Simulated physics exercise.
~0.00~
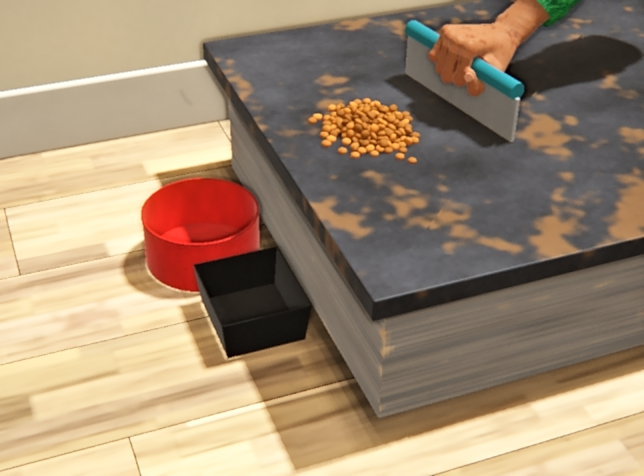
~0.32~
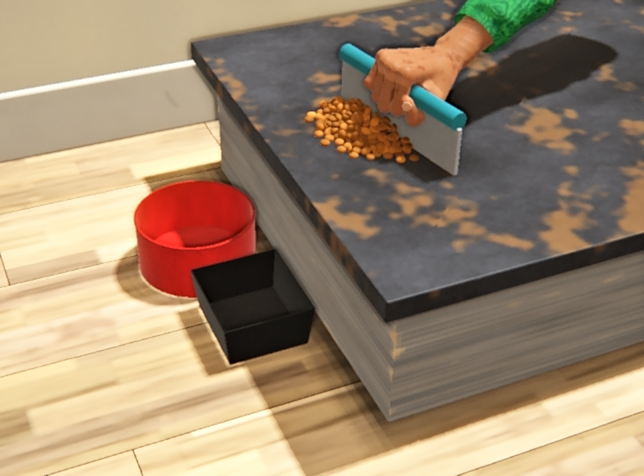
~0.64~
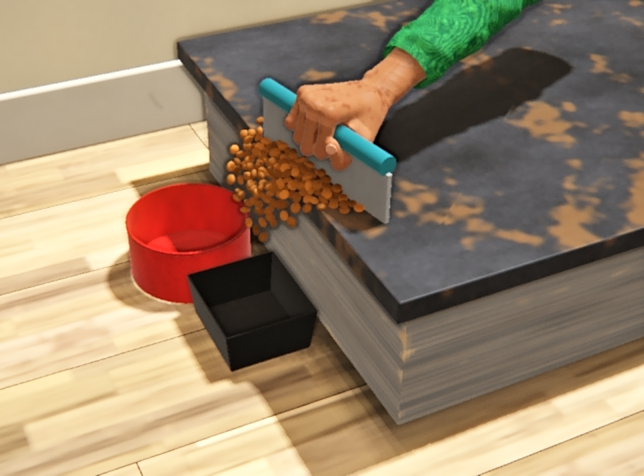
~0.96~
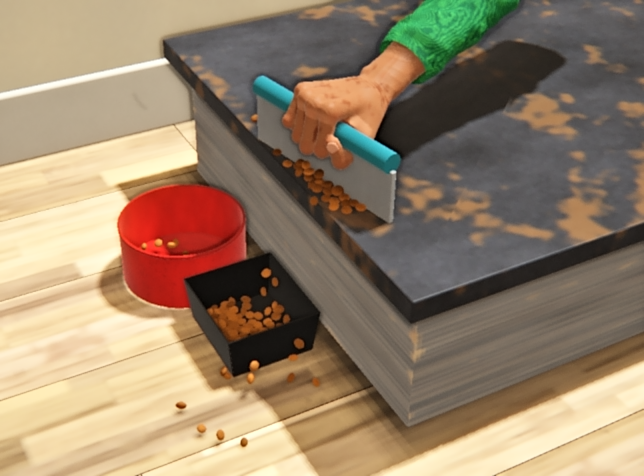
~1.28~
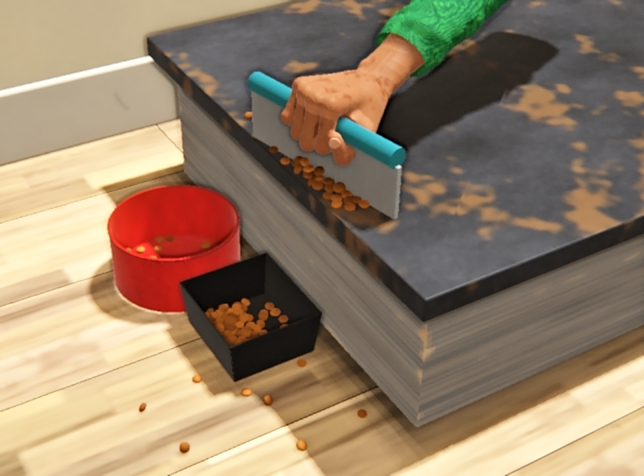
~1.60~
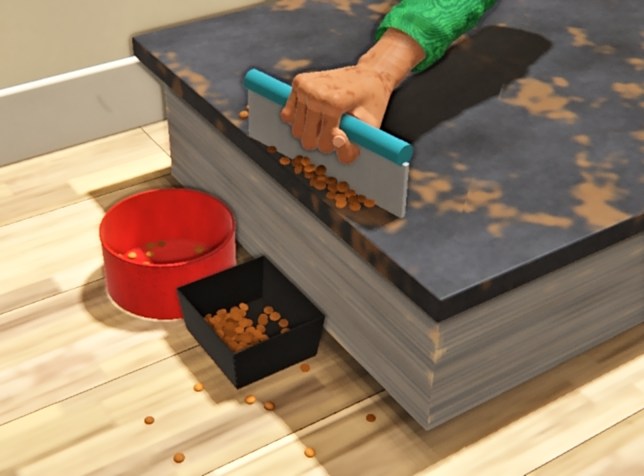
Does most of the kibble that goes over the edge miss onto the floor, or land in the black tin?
Most of it lands in the black tin. Only a small share scatters on the floor, and just a few bits end up in the red pot.
